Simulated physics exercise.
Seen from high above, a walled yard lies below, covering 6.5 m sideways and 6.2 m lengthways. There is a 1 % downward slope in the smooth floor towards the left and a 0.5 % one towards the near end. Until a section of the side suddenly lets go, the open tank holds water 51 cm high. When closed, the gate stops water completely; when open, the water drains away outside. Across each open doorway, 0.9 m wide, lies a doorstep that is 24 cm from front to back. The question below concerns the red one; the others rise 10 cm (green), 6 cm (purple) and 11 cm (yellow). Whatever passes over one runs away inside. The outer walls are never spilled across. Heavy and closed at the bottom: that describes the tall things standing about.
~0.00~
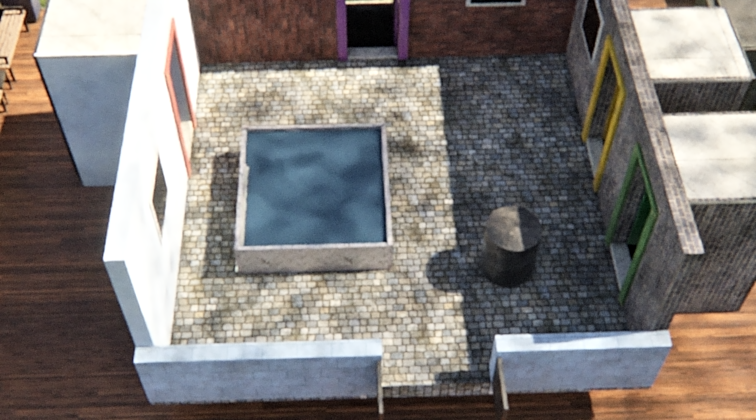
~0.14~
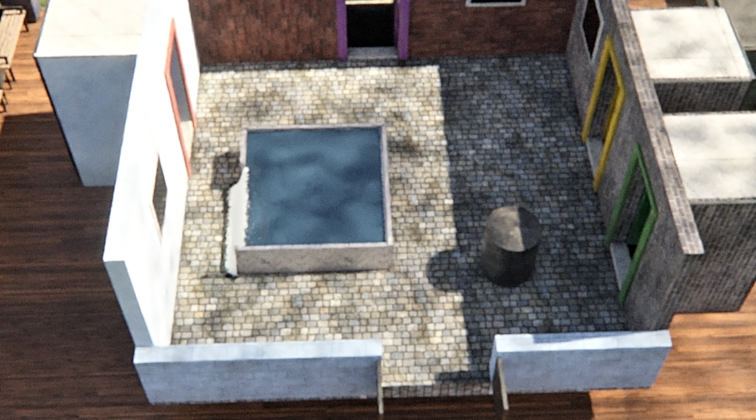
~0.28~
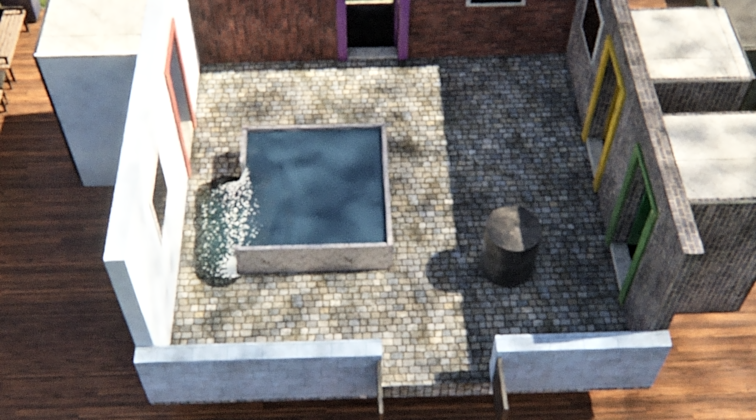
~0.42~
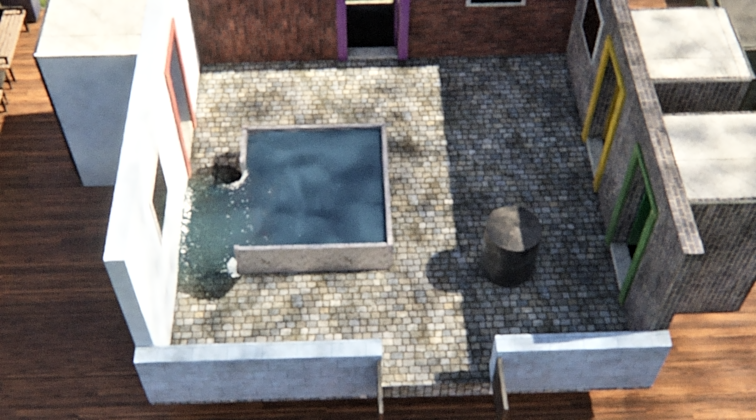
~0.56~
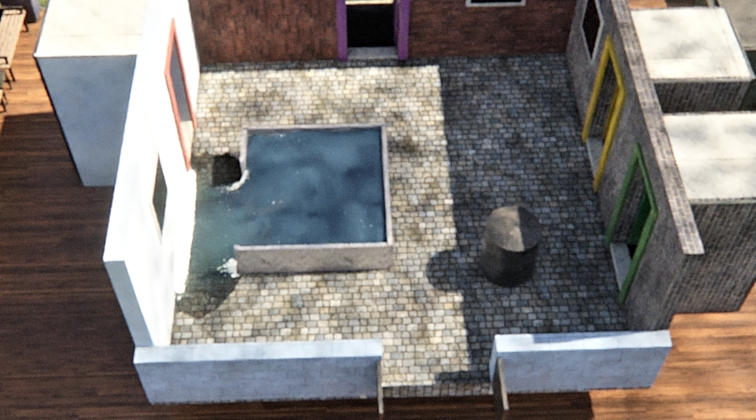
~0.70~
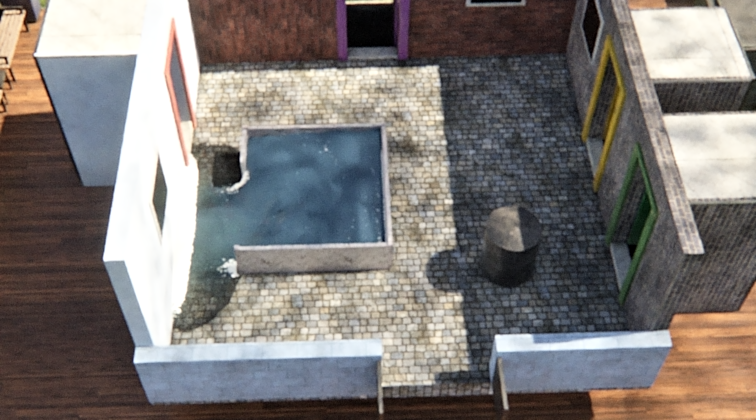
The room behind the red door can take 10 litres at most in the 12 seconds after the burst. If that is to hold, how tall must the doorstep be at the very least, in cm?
Close to 10.5 cm is just enough.
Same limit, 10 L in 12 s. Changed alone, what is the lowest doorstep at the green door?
Roughly 7.0 cm at green.
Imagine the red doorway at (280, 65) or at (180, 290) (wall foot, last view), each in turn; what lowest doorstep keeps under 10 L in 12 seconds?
About 14.5 cm for the first and 31 cm for the second.
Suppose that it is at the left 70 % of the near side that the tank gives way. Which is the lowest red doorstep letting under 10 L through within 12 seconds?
A minimum of about 6.0 cm.
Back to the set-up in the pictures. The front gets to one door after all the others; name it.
It is the yellow one.
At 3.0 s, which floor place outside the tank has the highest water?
Look close to (169, 366).
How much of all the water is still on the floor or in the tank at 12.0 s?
Roughly 94 %.
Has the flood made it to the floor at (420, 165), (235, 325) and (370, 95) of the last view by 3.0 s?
One by one: Clear, drenched, clear.
After 1.4 s water covers 15 % of the floor, deepest (45 cm) near (194, 239); 12 cm at the red door, 0 litres in over its 21 cm doorstep.
After 3.0 s water covers 35 % of the floor, deepest (36 cm) near (169, 366); 13 cm at the red door, 0 litres in over its 21 cm doorstep.
After 12.0 s water covers 100 % of the floor, deepest (11 cm) near (394, 223); 5 cm at the red door, 0 litres in over its 21 cm doorstep.
At the red door as built, the water arrived by 0.7 s and peaked near 13 cm at 2.4 s.
With a doorstep of 9.5 cm, 14 litres would have come in within the 12 s; with 11.5 cm, 6 litres. So under 10 litres takes about 10.5 cm.
